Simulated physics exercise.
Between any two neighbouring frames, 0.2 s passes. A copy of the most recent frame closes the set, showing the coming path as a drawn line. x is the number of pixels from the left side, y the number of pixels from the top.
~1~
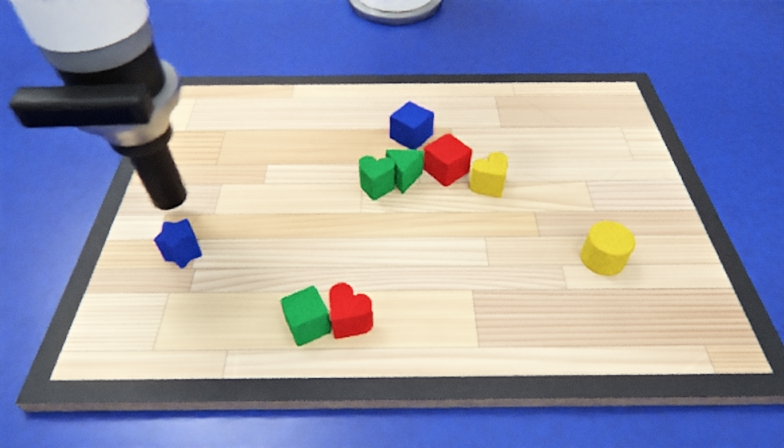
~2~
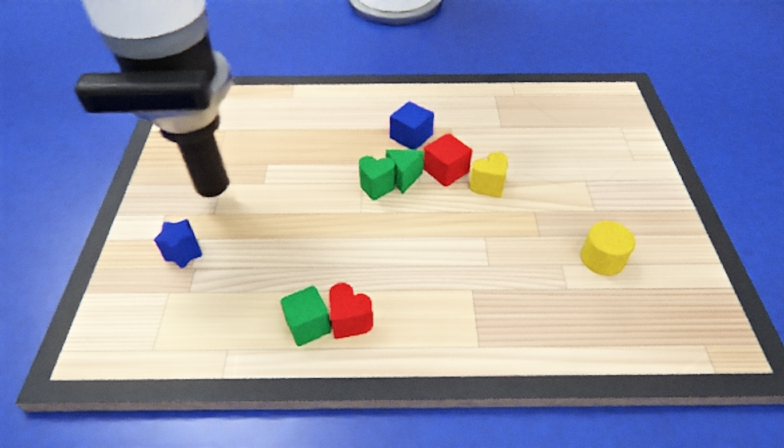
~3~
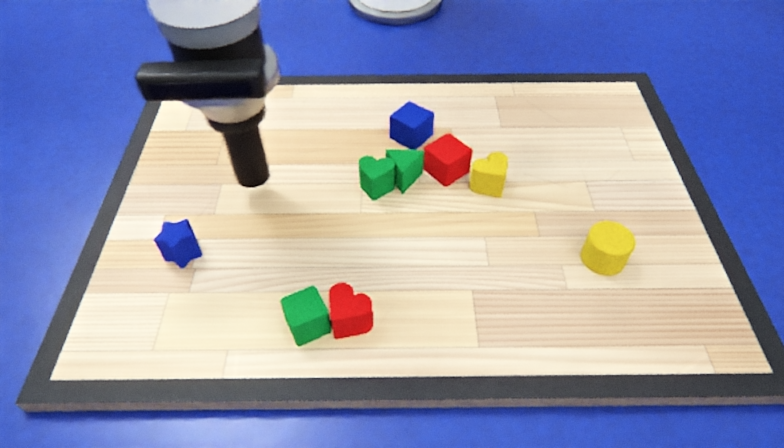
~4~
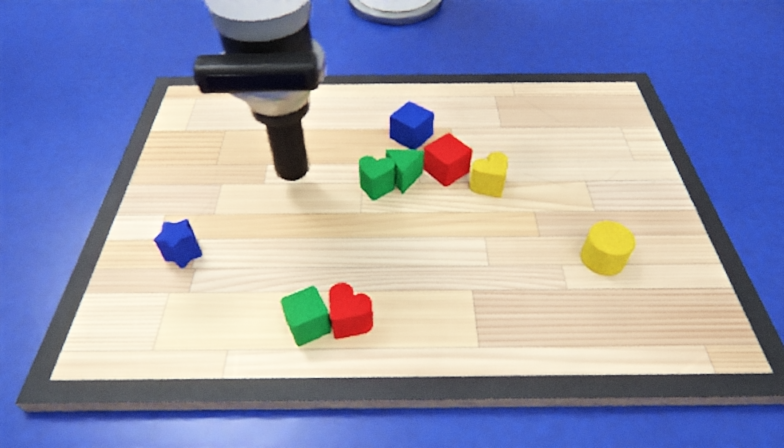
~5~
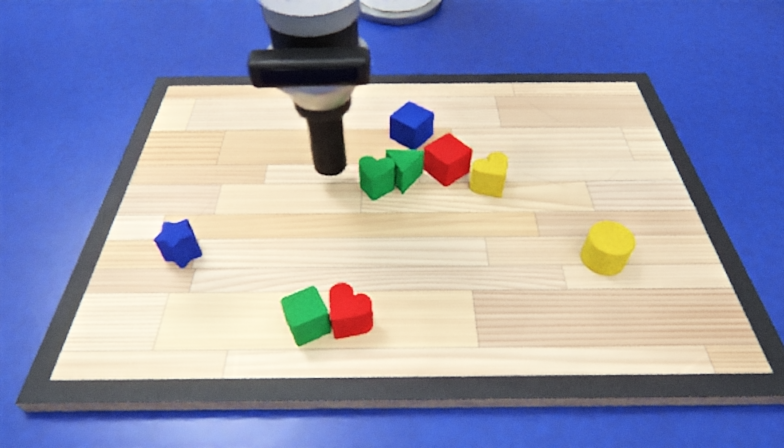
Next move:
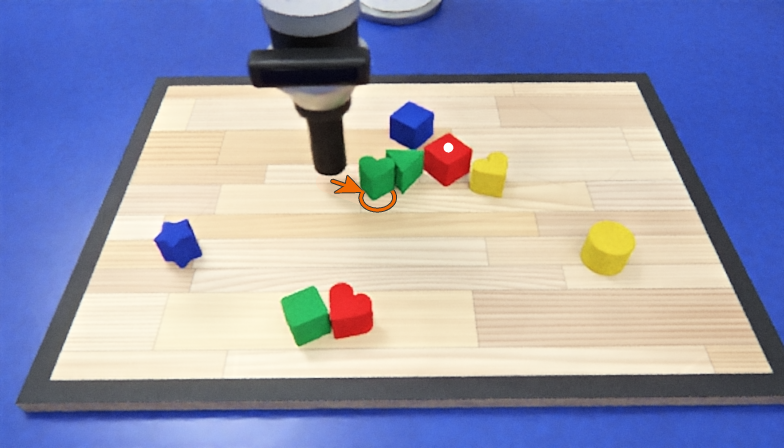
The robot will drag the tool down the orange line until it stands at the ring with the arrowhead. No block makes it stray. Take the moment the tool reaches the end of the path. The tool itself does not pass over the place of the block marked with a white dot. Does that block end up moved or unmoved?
The block marked with a white dot is left alone.
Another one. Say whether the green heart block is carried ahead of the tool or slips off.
Final position: Ahead.
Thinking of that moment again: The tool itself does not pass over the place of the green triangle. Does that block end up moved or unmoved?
It gets pushed out of place.
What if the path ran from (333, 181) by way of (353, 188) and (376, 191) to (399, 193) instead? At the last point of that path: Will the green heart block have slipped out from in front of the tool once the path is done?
That would be a no.
The drawn path runs from (333, 181) directly to (378, 197); the dot is on the red square piece.
What follows on the original path. Halfway along, tool (355, 173); green heart block (389, 170); green triangle (413, 158), turned 30° anticlockwise.
At the end, tool (377, 182); green heart block (412, 178); green triangle (417, 159), turned 40° anticlockwise; red square piece not moved.
